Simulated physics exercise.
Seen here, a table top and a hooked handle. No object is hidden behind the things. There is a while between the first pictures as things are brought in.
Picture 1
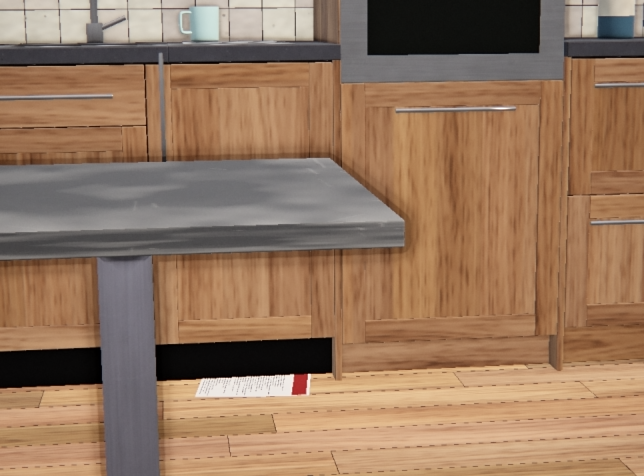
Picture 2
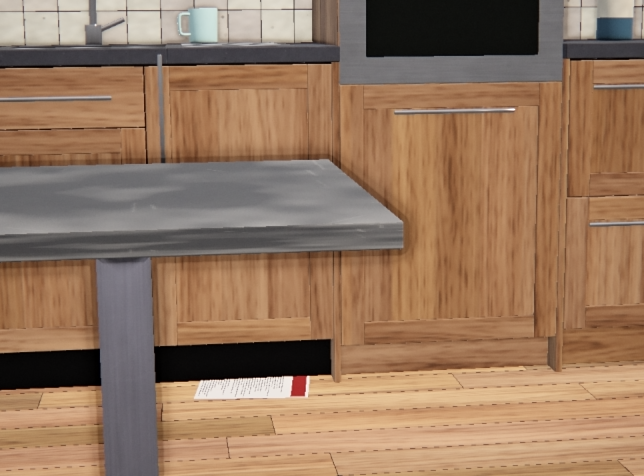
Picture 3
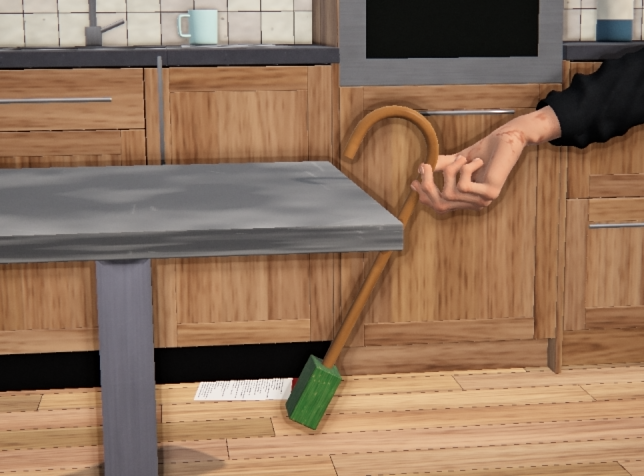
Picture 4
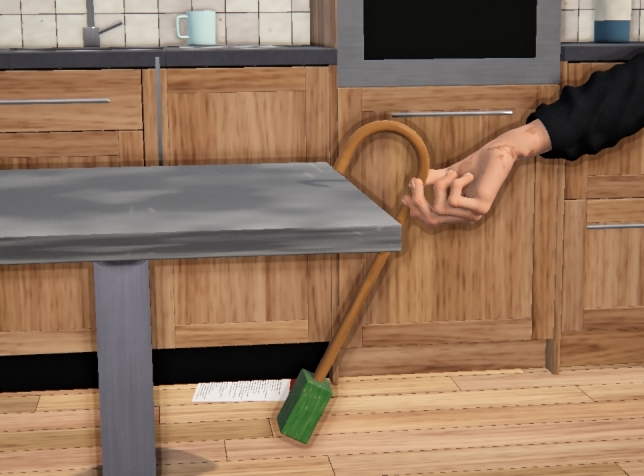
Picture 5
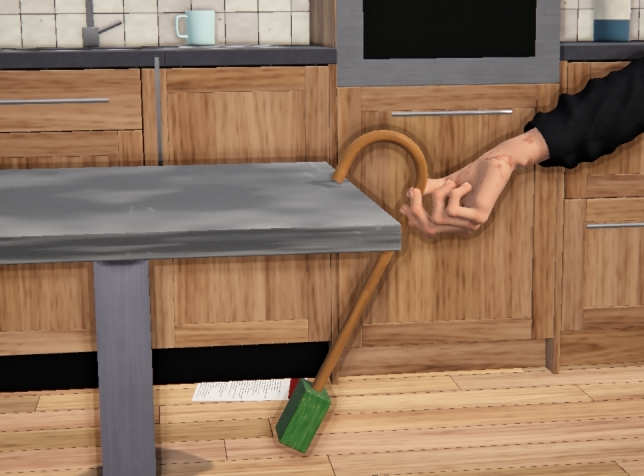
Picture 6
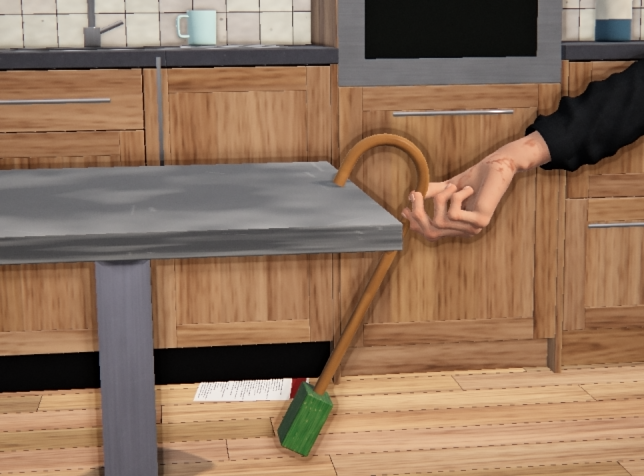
A brown cane-like stick with a hooked handle and a green block at its lower end appears at the right, held by a hand in a black sleeve, in a wooden-cupboard kitchen seen from the front. A grey table stands at left, with a light blue mug behind and a white-and-red paper on the floor. The hand shifts the stick slightly left and down until its hook meets the table's edge, while the view stays nearly still.
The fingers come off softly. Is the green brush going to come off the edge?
Watch, it will stay up.
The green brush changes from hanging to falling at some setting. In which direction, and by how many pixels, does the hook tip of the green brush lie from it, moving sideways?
Right, 20 pixels.
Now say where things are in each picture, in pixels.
In the first picture, table (122, 201).
In the second picture, table (121, 203).
In the third picture, still on the way; green brush (342, 260); table (121, 204).
In the fourth picture, still on the way; green brush (334, 273); table (119, 205).
In the fifth picture, still on the way; green brush (332, 283); table (119, 205).
In the sixth picture, in place, still held; green brush (334, 287); table (120, 205).
Then, 0.32 s past the last view, green brush at rest near (336, 288).
Finally, the green brush hangs from the table, near (334, 288).
